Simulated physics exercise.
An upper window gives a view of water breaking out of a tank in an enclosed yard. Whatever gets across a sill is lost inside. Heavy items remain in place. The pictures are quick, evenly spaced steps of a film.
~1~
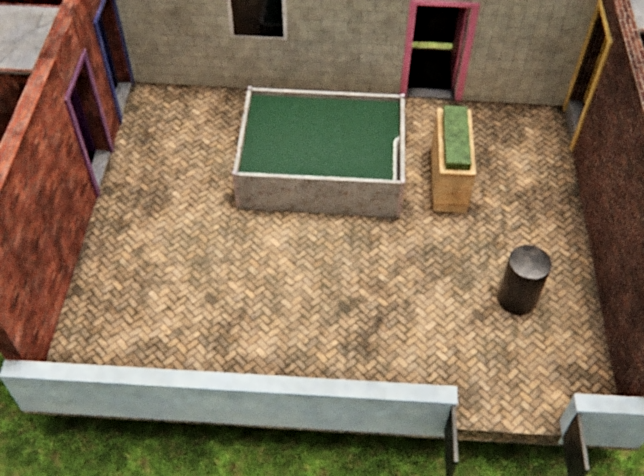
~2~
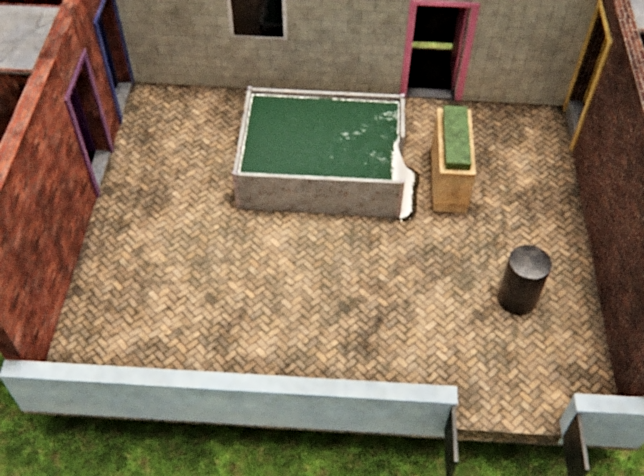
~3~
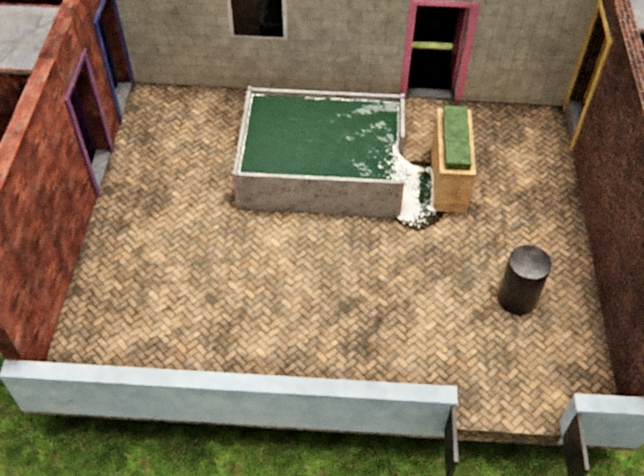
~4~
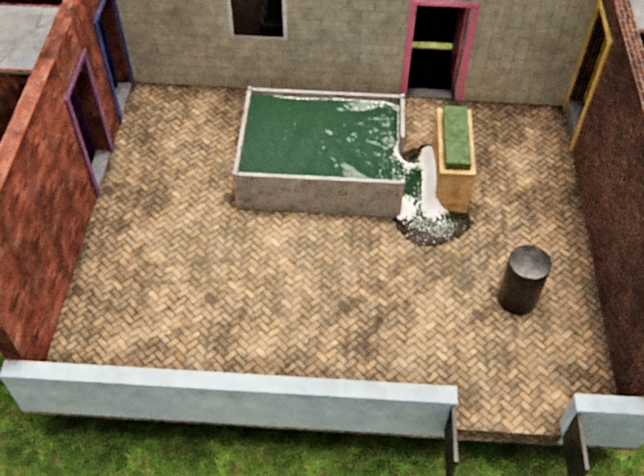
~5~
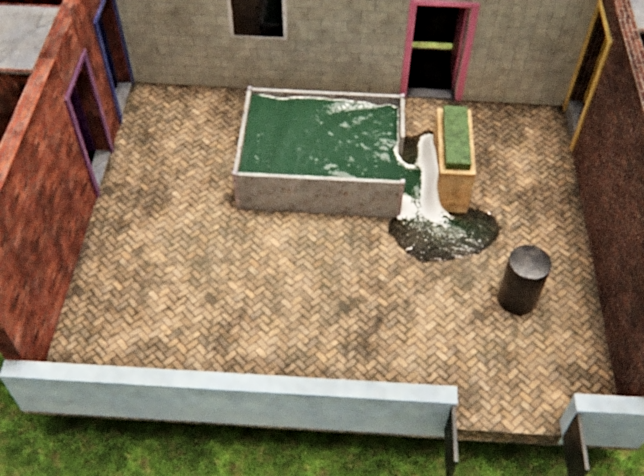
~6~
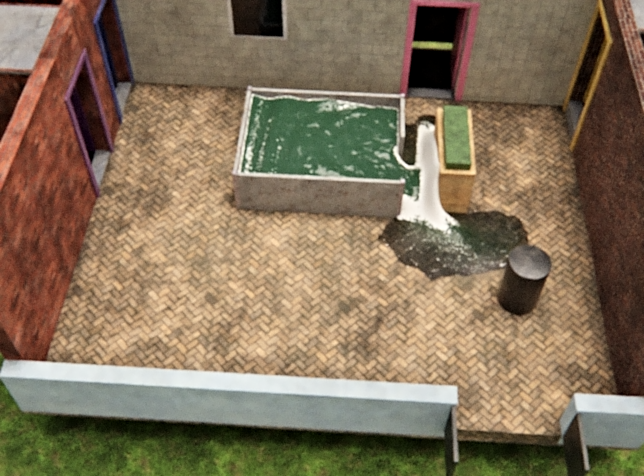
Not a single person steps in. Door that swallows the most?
Pink.
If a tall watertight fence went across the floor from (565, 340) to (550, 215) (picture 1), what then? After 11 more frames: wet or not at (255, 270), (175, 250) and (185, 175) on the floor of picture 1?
Untouched, untouched, untouched.
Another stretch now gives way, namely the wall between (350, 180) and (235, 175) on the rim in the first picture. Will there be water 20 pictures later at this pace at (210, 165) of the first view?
It is left dry at that point.
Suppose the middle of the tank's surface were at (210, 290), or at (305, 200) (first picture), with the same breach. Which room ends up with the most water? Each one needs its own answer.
For the first spot it's the one in pink, and for the second it's the pink-painted one.
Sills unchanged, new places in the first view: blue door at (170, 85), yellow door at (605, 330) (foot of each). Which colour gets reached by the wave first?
That would be the pink door.
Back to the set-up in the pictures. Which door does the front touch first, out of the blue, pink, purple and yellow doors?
Looks like the pink-painted one, honestly.
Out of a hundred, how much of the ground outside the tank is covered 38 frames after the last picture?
My estimate is near 65 per cent.
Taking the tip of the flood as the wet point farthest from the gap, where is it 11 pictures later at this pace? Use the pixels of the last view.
My guess is roughly (604, 422).
A moment on, water covers 20 % of the floor; blue door not reached, yellow door not reached, purple door not reached, pink door some in.
Next, water covers 35 % of the floor; blue door not reached, yellow door not reached, purple door not reached, pink door a lot in.
Then, water covers 45 % of the floor; blue door not reached, yellow door wet at the sill, nothing in, purple door not reached, pink door a lot in.
Later, water covers 65 % of the floor; blue door wet at the sill, nothing in, yellow door wet at the sill, nothing in, purple door wet at the sill, nothing in, pink door a lot in.
In the end, water covers 85 % of the floor; blue door wet at the sill, nothing in, yellow door wet at the sill, nothing in, purple door wet at the sill, nothing in, pink door a lot in; the pink door has let in the most.
